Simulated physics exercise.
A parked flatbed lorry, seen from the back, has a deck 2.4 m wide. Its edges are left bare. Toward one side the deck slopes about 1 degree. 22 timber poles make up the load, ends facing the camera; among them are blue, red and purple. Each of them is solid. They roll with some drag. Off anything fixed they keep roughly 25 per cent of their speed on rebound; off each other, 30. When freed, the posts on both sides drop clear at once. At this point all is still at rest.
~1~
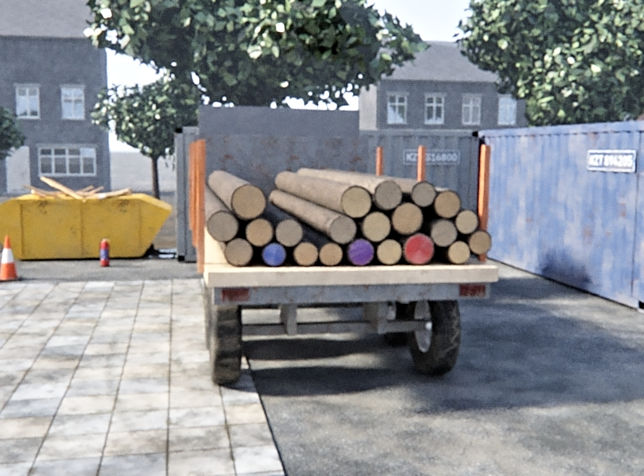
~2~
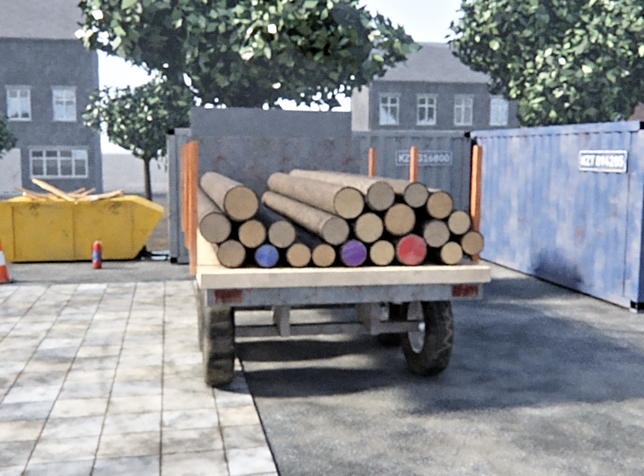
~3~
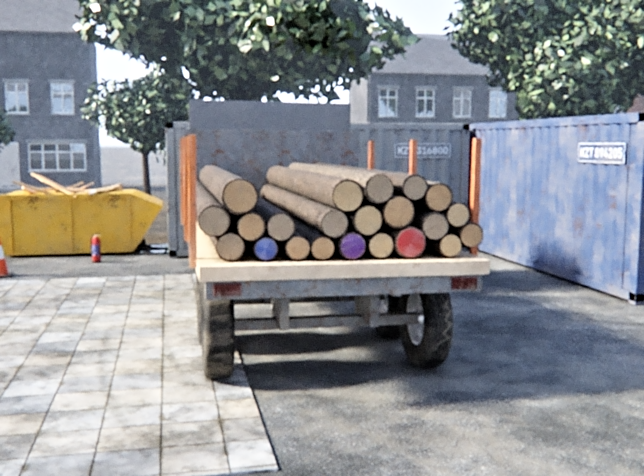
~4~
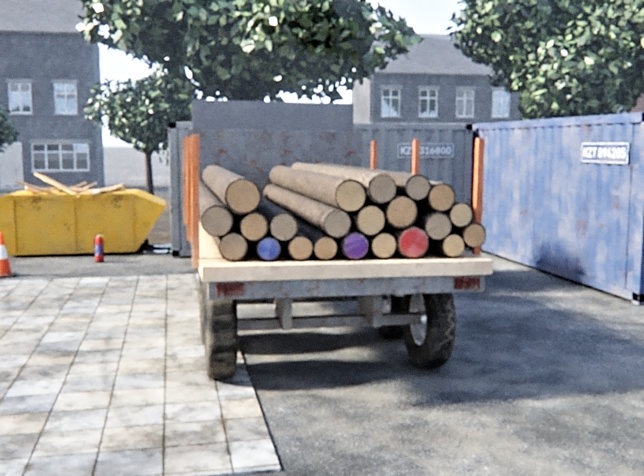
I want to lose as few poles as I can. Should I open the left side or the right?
Open the left side.
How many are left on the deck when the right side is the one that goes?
Count: 14.
Side on the left freed, after 0.9 s, blue is on the deck, 55 cm from the left edge; red is on the deck, 65 cm from the right edge; purple is on the deck, 115 cm from the right edge; 2 of 22 are off.
Side on the left freed, at the end, blue is on the deck, 55 cm from the left edge; red is on the deck, 65 cm from the right edge; purple is on the deck, 115 cm from the right edge; 2 of 22 are off.
Side on the right freed, after 2.4 s, blue is on the deck, 55 cm from the left edge; red is on the deck, 45 cm from the right edge, rolling right; purple is on the deck, 115 cm from the right edge; 4 of 22 are off.
Side on the right freed, at the end, blue is on the deck, 55 cm from the left edge; red is on the ground to the right; purple is on the deck, 120 cm from the right edge; 8 of 22 are off.
